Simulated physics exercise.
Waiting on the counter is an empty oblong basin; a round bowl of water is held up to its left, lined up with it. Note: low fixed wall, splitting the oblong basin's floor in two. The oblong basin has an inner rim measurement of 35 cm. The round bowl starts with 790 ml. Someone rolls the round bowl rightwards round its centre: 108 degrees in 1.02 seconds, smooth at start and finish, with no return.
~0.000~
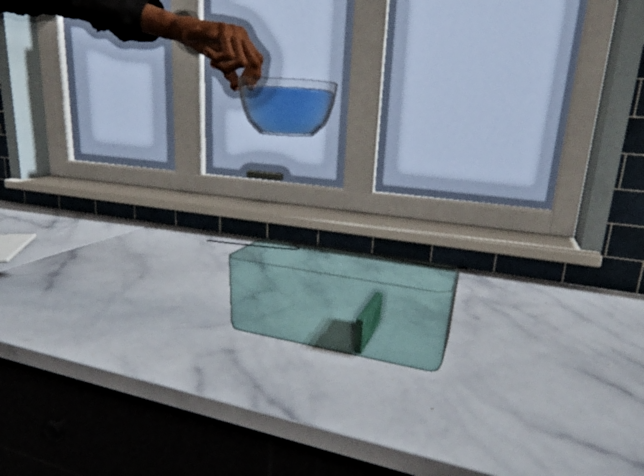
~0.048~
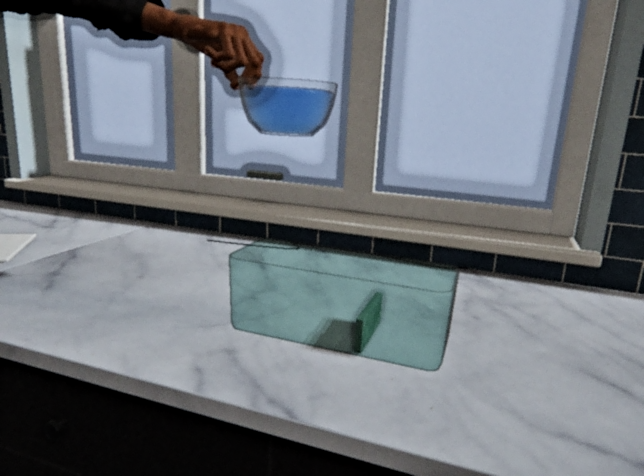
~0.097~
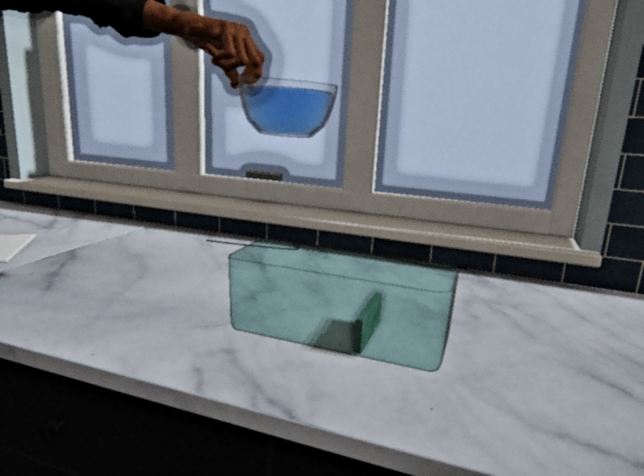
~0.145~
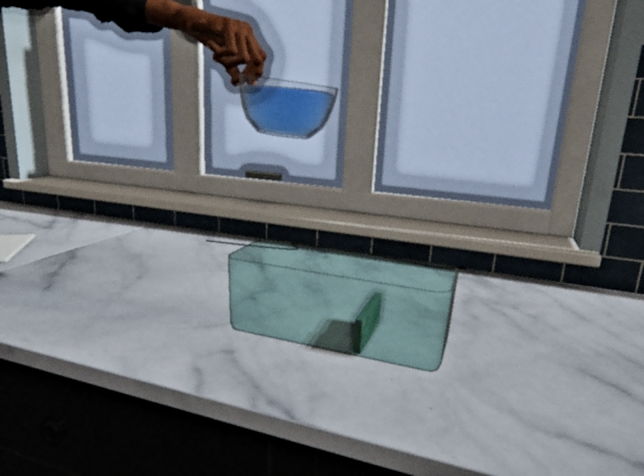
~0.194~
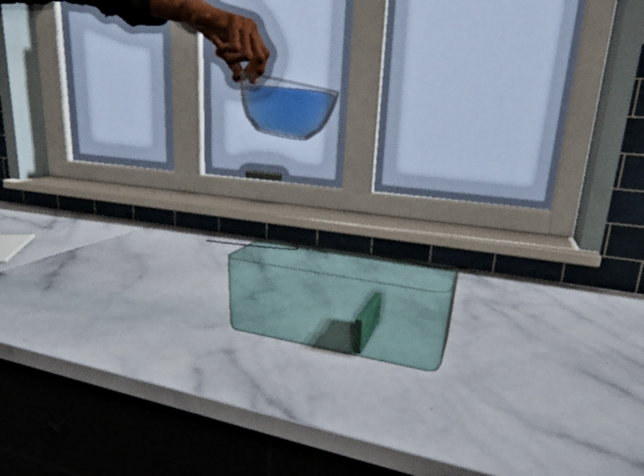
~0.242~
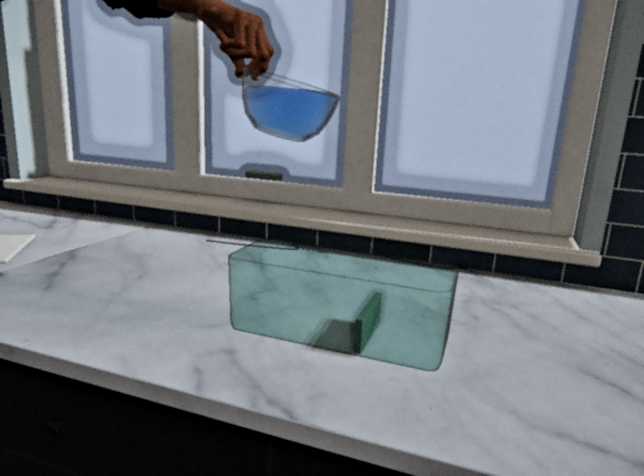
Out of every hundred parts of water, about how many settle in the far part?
About 61 out of 100.
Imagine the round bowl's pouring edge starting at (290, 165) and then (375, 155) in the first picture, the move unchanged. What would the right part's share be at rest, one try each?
I'd expect close to 5 per cent and then close to 90 per cent.
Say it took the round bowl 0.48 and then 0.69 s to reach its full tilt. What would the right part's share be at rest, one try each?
First 30, then 45 per cent.
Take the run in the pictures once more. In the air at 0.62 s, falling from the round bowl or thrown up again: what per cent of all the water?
My guess is roughly 46 %.
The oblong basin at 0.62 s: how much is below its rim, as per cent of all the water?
The basin holds roughly 10 in a hundred parts at that moment.
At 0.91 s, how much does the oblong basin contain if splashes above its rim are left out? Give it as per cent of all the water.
Reading: Approx. 82 %.
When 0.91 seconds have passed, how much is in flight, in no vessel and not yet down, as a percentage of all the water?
It comes to some 14 percent of the total.
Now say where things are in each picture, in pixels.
The first picture shows tilt 0°; pouring edge (334, 84); surface from (249, 88) to (333, 91); the oblong basin's rim runs from (246, 248) to (456, 280); the wall's top is at (370, 306).
The second picture shows tilt 1°; pouring edge (334, 85); surface from (249, 88) to (333, 92).
The third picture shows tilt 2°; pouring edge (334, 87); surface from (249, 88) to (334, 93).
The fourth picture shows tilt 5°; pouring edge (335, 89); surface from (250, 88) to (334, 94).
The fifth picture shows tilt 9°; pouring edge (336, 93); surface from (251, 88) to (335, 95).
The sixth picture shows tilt 14°; pouring edge (337, 98); surface from (251, 89) to (337, 95).
By 0.62 s the tilt is 73° and 43 per cent is still to pour, 3 is left of the wall and 8 right of it.
By 0.91 s the tilt is 105° and 2 per cent is still to pour, 22 is left of the wall and 61 right of it.
By 1.20 s the tilt is 108° and 0 per cent is still to pour, 38 is left of the wall and 60 right of it.
By 1.52 s the tilt is 108° and 0 per cent is still to pour, 38 is left of the wall and 61 right of it.
At rest 38 per cent lies left of the wall, 61 right of it and 2 outside.
